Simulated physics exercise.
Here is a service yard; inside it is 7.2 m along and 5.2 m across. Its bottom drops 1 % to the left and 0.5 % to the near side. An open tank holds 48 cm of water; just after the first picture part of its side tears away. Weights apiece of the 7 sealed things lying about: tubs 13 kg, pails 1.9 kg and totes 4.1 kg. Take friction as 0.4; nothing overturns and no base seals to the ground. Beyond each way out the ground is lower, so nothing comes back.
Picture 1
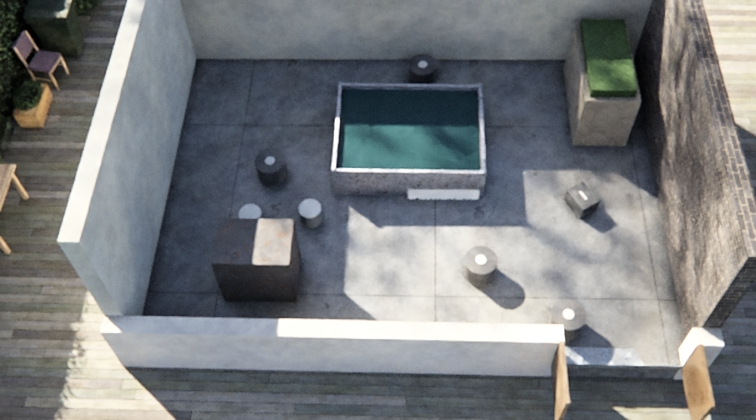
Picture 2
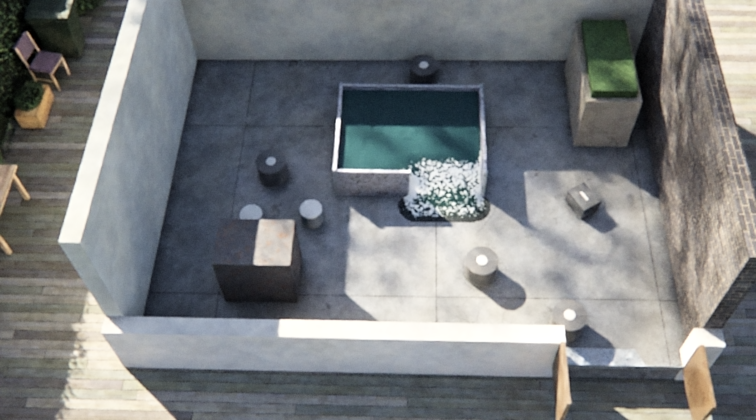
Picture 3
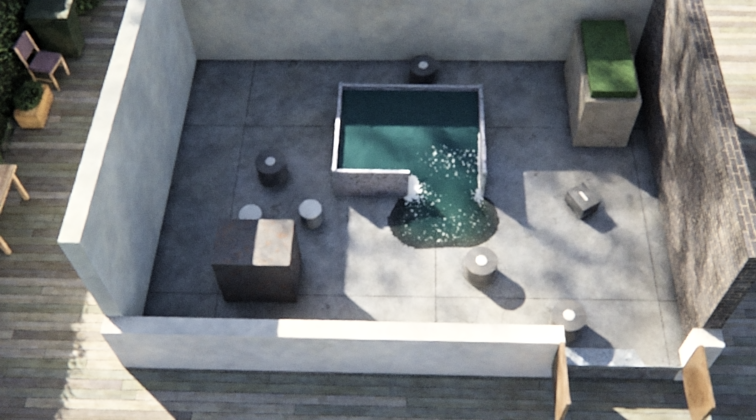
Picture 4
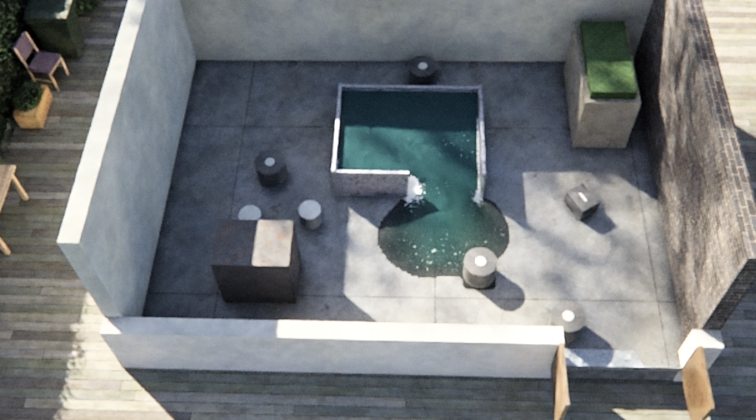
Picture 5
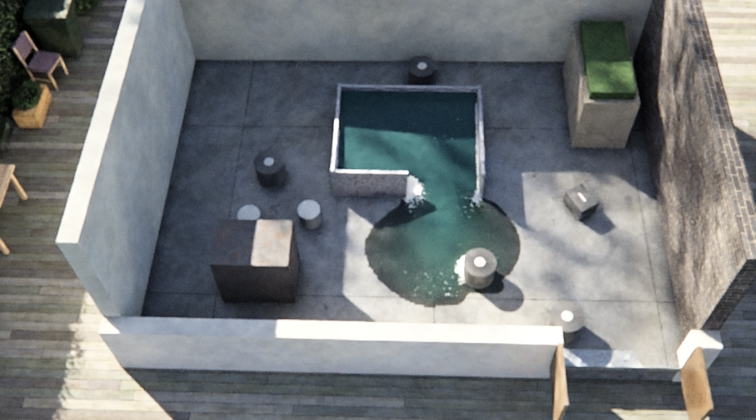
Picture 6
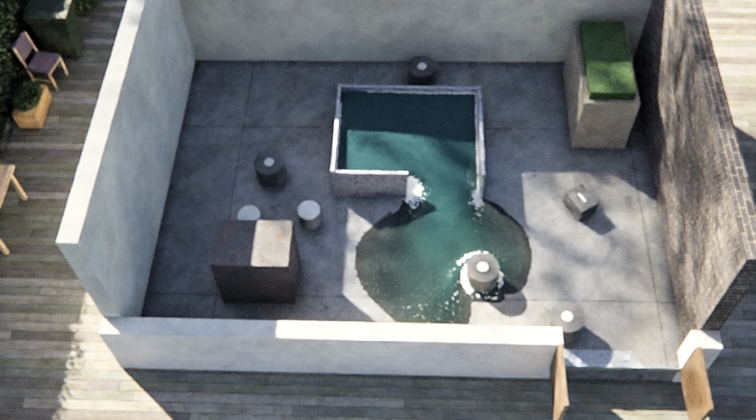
Walled yard with a raised water tank, its near side breaking open and water spreading across the grey floor around a stool-like tub.
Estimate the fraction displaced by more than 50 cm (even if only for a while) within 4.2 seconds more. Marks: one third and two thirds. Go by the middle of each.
That comes to from one to two thirds.
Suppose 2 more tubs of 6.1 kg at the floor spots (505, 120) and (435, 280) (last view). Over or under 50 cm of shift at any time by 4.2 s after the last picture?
In that order: Short of it, more.
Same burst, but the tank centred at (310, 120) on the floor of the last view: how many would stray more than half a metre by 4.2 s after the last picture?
In that case 4 of them.
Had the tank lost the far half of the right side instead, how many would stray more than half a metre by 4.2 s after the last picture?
Then 2.
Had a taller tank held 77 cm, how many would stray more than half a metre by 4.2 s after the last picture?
In that case 4 of them.
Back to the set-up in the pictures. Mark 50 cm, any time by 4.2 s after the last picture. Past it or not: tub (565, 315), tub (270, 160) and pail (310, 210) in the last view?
In turn: Past it, short of it, past it.
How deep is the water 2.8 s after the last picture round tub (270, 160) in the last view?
About 0 cm.
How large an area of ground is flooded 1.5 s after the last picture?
Some 14 m2.
Then, 0.4 s after the last picture 1 of 7 are over 50 cm from their spots; 0 afloat.
Then, 1.5 s after the last picture 2 of 7 are over 50 cm from their spots; 1 afloat.
Then, 2.8 s after the last picture 2 of 7 are over 50 cm from their spots; 1 afloat.
Then, 4.2 s after the last picture 3 of 7 are over 50 cm from their spots, and 3 have been at some point; 0 afloat.
